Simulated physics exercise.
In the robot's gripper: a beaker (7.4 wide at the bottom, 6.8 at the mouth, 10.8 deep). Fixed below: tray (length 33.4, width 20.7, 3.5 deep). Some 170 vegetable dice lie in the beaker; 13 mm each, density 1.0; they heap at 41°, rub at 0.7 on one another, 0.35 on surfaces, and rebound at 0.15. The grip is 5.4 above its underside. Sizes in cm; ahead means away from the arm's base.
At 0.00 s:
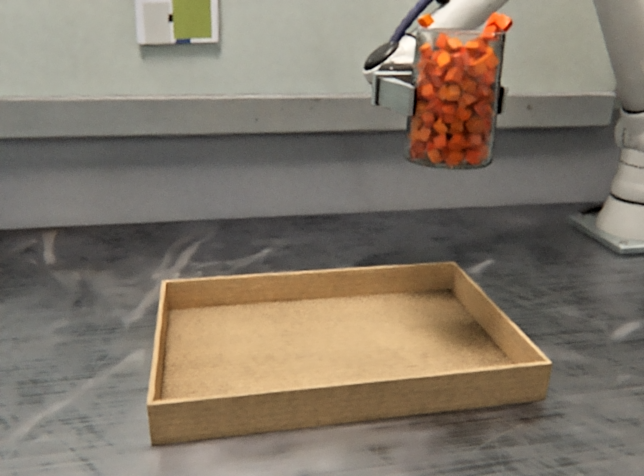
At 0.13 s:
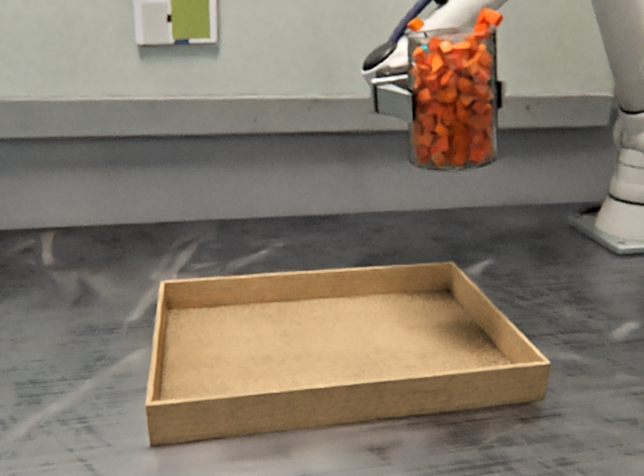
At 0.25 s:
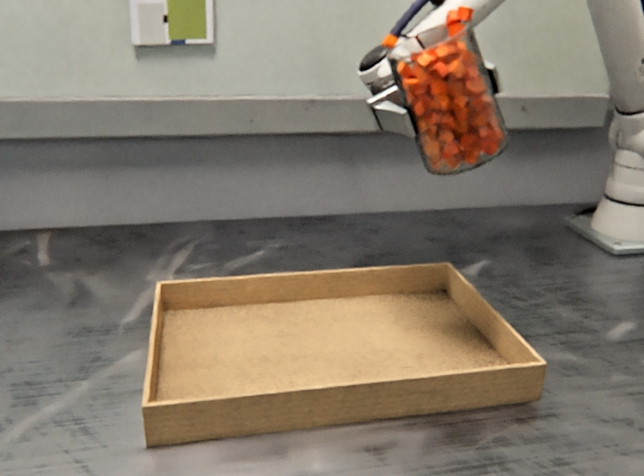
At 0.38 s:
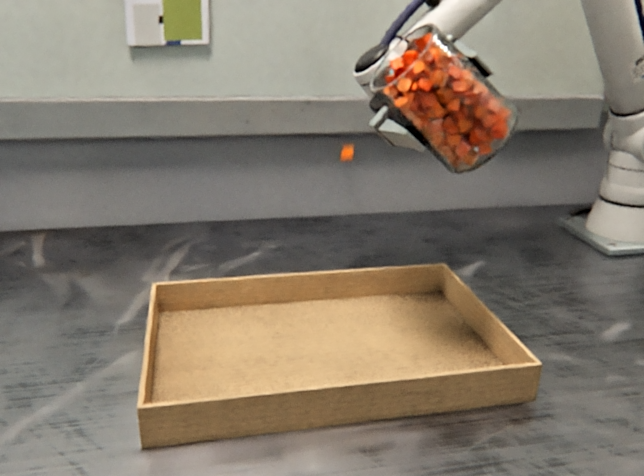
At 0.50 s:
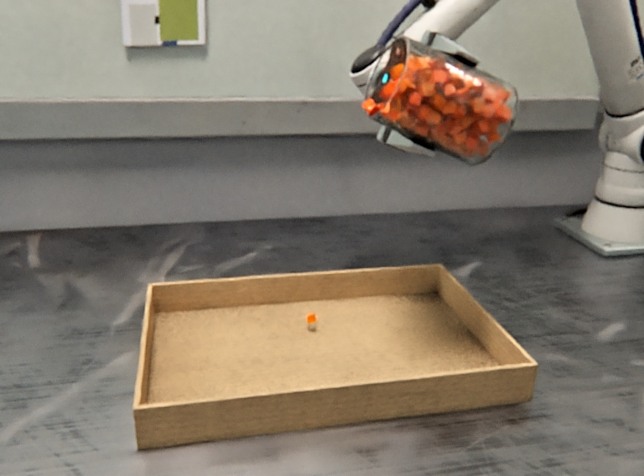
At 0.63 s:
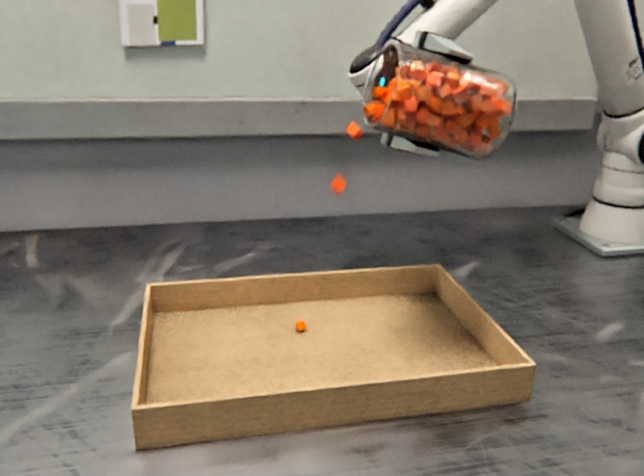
Above a shallow wooden tray on a dark grey surface, a robot gripper holds a clear beaker heaped with orange cubes upright. The arm steadily tilts the beaker to the left until it lies nearly sideways. One cube drops into the tray, then two more leave the mouth and are in mid-air.
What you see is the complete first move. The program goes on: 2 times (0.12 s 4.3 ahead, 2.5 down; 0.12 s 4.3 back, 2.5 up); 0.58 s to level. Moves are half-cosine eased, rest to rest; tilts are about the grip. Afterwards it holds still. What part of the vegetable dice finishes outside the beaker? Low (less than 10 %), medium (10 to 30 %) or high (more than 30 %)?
Outside the beaker the share is medium, 10 to 30 %.
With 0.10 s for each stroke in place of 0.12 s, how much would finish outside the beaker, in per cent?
It would be near 20 per cent.
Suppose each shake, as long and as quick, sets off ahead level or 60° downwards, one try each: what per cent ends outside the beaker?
About 40 and 10 per cent.
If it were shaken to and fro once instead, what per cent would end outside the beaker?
Then about 10 per cent.
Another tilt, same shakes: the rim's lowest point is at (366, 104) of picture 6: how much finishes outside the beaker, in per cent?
About 5 per cent.
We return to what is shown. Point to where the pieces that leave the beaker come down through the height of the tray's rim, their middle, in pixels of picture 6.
Around (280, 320).
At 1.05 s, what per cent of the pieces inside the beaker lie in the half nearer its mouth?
Roughly 45 per cent.
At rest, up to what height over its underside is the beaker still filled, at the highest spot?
Some 10.0 cm.
After 1.05 s, tilted 75° forward, highest piece 26 above the table; 147 in the beaker, 17 in the tray, 4 in flight or on a rim.
After 1.48 s, tilted 22° forward, highest piece 29 above the table; 142 in the beaker, 26 in the tray.
After 1.89 s, level, highest piece 30 above the table; 142 in the beaker, 26 in the tray.
After 2.94 s, level, highest piece 30 above the table; 142 in the beaker, 26 in the tray.
In the end, 142 in the beaker, 26 in the tray. That is 15 % outside the beaker.
